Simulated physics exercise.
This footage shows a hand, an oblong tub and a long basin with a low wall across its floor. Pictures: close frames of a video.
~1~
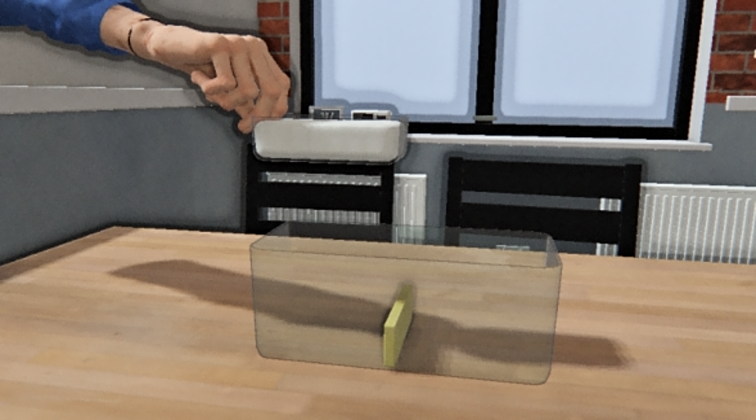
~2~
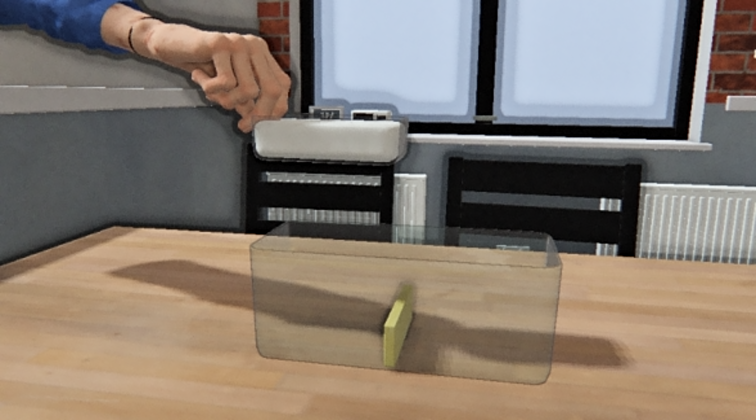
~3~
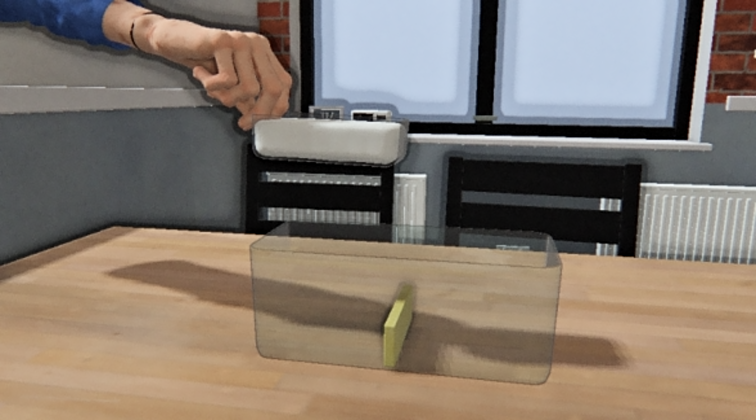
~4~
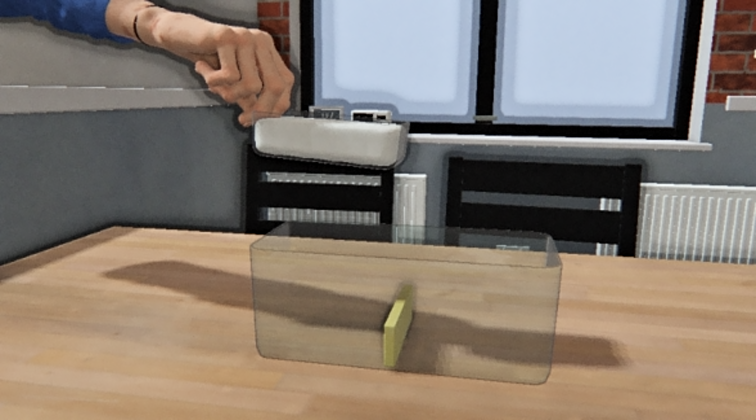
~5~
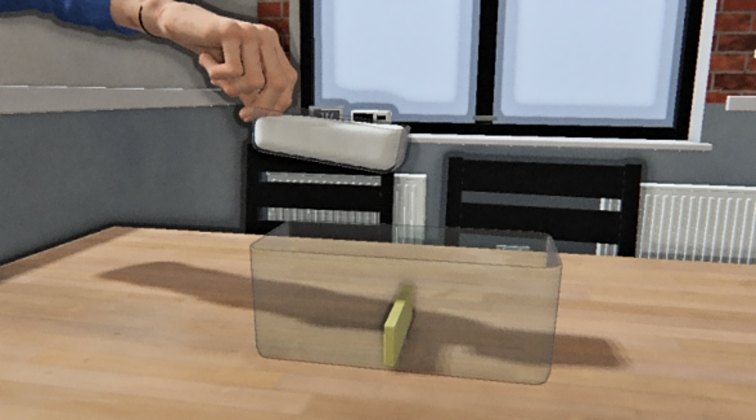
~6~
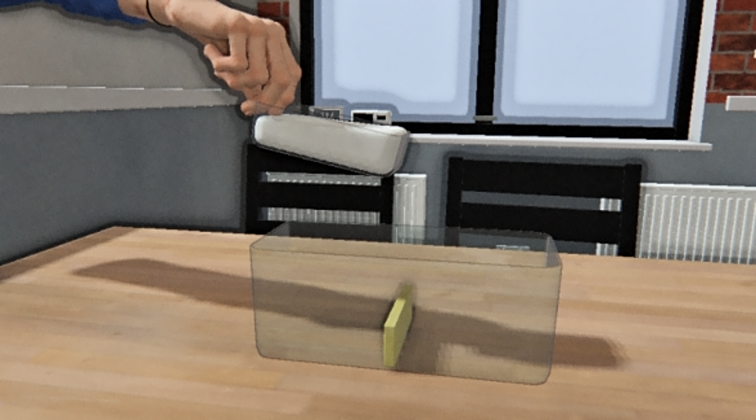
A hand holding a white oblong tub above a clear basin with a low yellow wall, slowly tilting its right end downward.
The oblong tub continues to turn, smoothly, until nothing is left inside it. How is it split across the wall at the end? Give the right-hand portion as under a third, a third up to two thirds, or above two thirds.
The right-hand portion is above two thirds.
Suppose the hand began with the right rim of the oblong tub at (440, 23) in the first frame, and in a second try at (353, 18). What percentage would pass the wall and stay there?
Roughly 80 per cent, then roughly 70 per cent.
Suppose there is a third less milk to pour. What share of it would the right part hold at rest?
80 %.
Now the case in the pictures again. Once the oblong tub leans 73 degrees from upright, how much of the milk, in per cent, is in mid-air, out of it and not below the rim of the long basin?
Around 35 in a hundred.
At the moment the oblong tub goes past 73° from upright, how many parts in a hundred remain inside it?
It keeps around 10 per cent at that angle.
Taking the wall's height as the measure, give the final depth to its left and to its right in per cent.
About 10 left, about 40 right.
A moment on, the oblong tub is tipped part way and 12 per cent is still to pour, 0 is left of the wall and 52 right of it.
Next, the oblong tub is tipped right over and 1 per cent is still to pour, 10 is left of the wall and 86 right of it.
Then the oblong tub is tipped right over and 0 per cent is still to pour, 13 is left of the wall and 86 right of it.
Later the oblong tub is tipped right over and 0 per cent is still to pour, 13 is left of the wall and 86 right of it.
At rest 13 per cent lies left of the wall, 86 right of it and 1 outside.
